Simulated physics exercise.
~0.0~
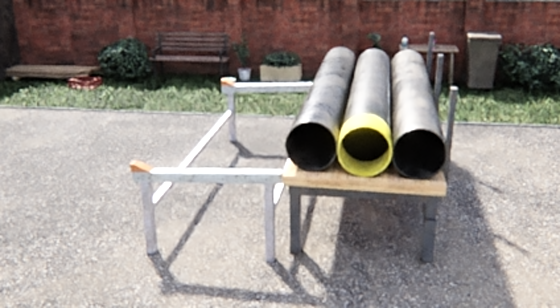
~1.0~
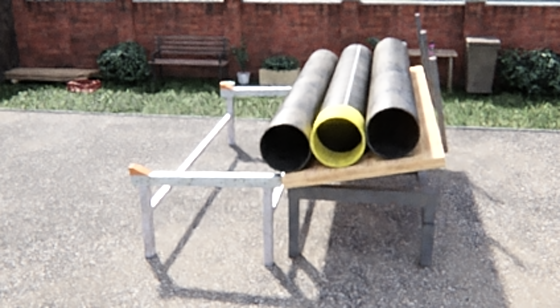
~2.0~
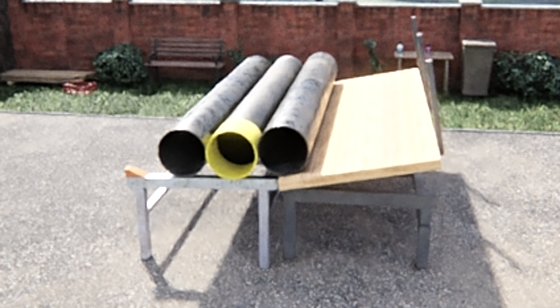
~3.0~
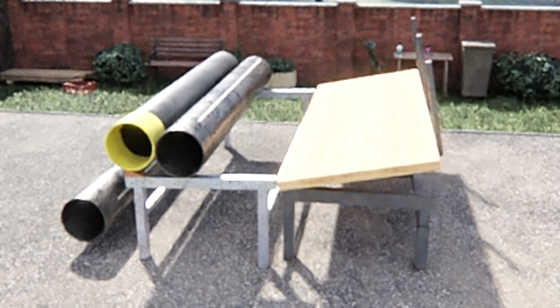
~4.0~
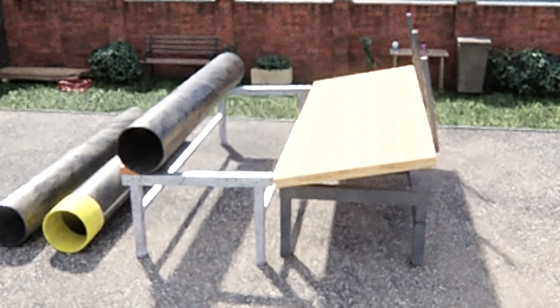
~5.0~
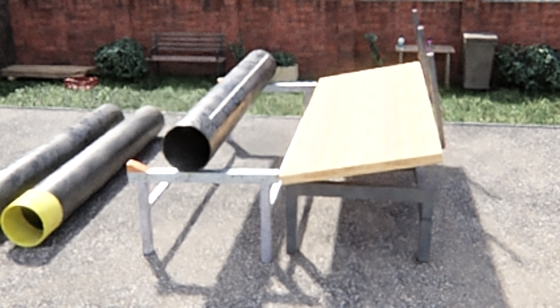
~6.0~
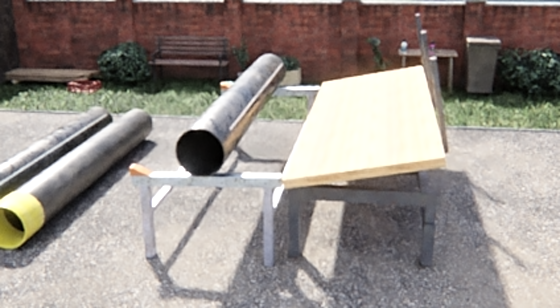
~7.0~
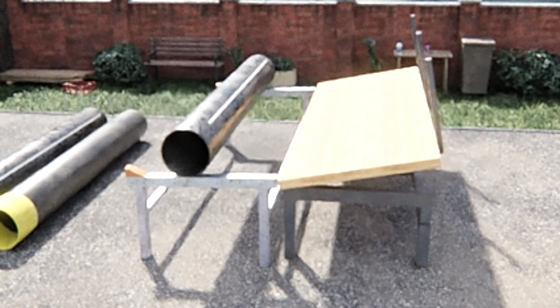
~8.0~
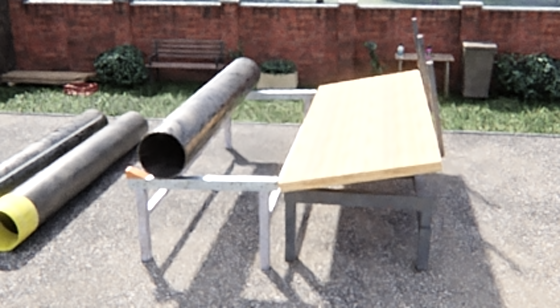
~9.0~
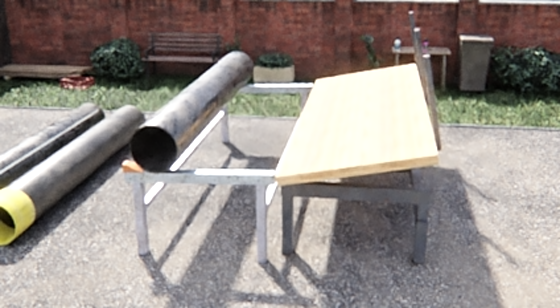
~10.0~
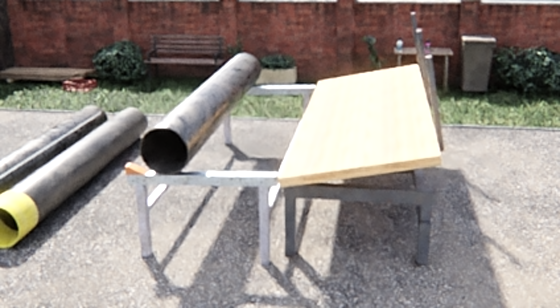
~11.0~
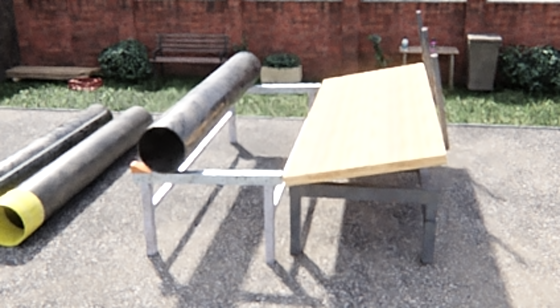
On a paved yard before a brick wall, a wooden deck tilts up at its right edge and three pipes roll left onto metal rails; one dark pipe and the yellow one drop off the far end to the ground, while the last dark pipe settles on the rails.
